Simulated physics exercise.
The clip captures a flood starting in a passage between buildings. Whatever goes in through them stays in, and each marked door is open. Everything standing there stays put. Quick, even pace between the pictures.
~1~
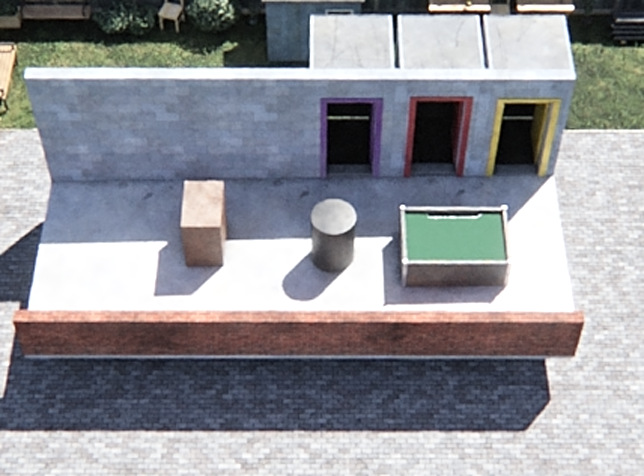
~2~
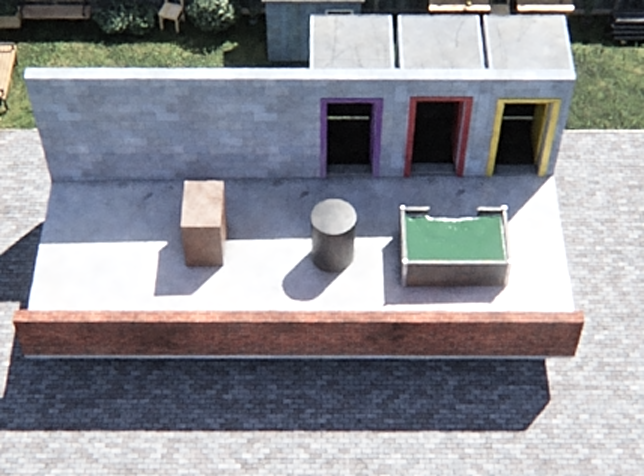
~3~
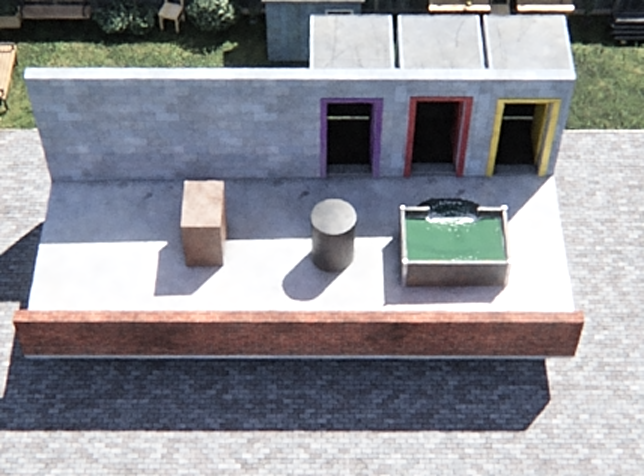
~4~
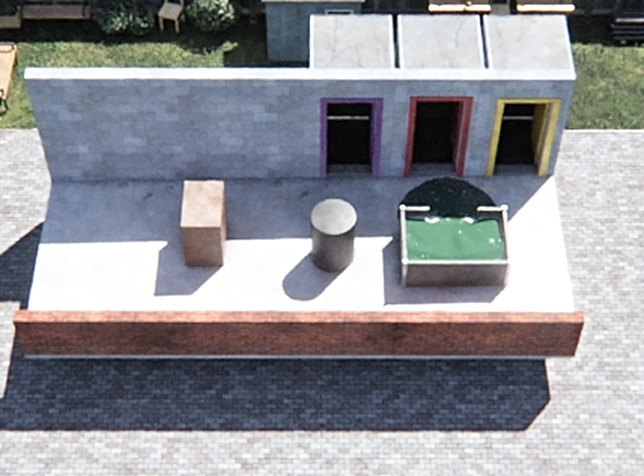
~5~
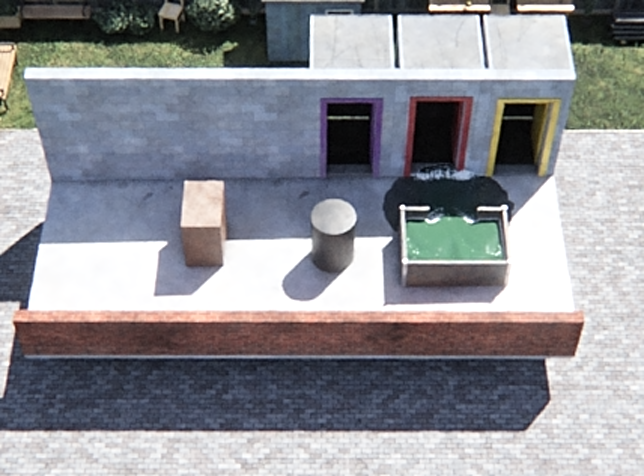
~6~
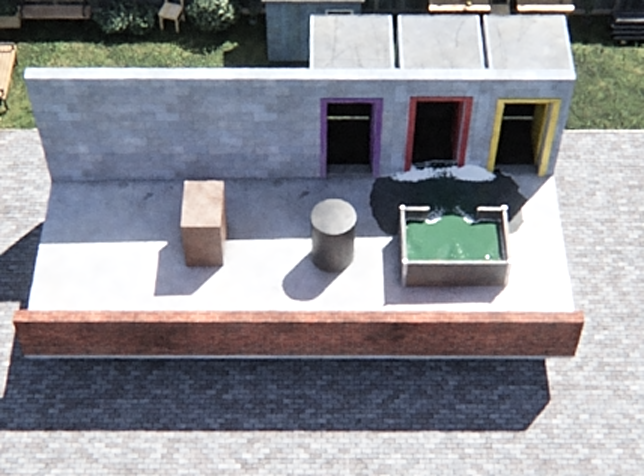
Walled paved passage with purple, red and yellow doorways, green water pouring from a tank's far side and spreading darkly toward the back wall.
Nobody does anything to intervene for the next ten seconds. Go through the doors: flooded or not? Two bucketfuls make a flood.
Red door: Flooded. Yellow door: Flooded. Purple door: Not flooded.
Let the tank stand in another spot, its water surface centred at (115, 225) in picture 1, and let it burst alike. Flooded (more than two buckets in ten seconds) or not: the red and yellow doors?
The red door falls short, while the yellow door falls short.
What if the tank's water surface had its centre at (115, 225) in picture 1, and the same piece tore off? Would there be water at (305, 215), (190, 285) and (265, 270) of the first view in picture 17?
Spot by spot, in the order asked: Swamped, untouched, untouched.
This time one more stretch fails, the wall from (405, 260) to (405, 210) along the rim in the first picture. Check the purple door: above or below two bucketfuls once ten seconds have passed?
As for the purple door, it tops the mark.
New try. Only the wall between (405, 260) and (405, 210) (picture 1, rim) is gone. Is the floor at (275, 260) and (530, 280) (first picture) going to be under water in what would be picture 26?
Well, the first place would be still bare and the second one still bare.
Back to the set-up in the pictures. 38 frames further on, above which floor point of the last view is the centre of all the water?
My guess is about (355, 229).
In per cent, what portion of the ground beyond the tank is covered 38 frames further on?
About 45 per cent.
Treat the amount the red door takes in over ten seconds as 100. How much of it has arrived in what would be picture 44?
Around 100 percent.
A moment on, water covers 15 % of the floor; the red door far over two buckets in, the yellow door under two buckets in, the purple door wet at the sill, nothing in.
Next, water covers 20 % of the floor; the red door far over two buckets in, the yellow door over two buckets in, the purple door wet at the sill, nothing in.
Then, water covers 35 % of the floor; the red door far over two buckets in, the yellow door over two buckets in, the purple door wet at the sill, nothing in.
Later, water covers 45 % of the floor; the red door far over two buckets in, the yellow door over two buckets in, the purple door wet at the sill, nothing in.
In the end, water covers 50 % of the floor; the red door far over two buckets in, the yellow door over two buckets in, the purple door wet at the sill, nothing in.
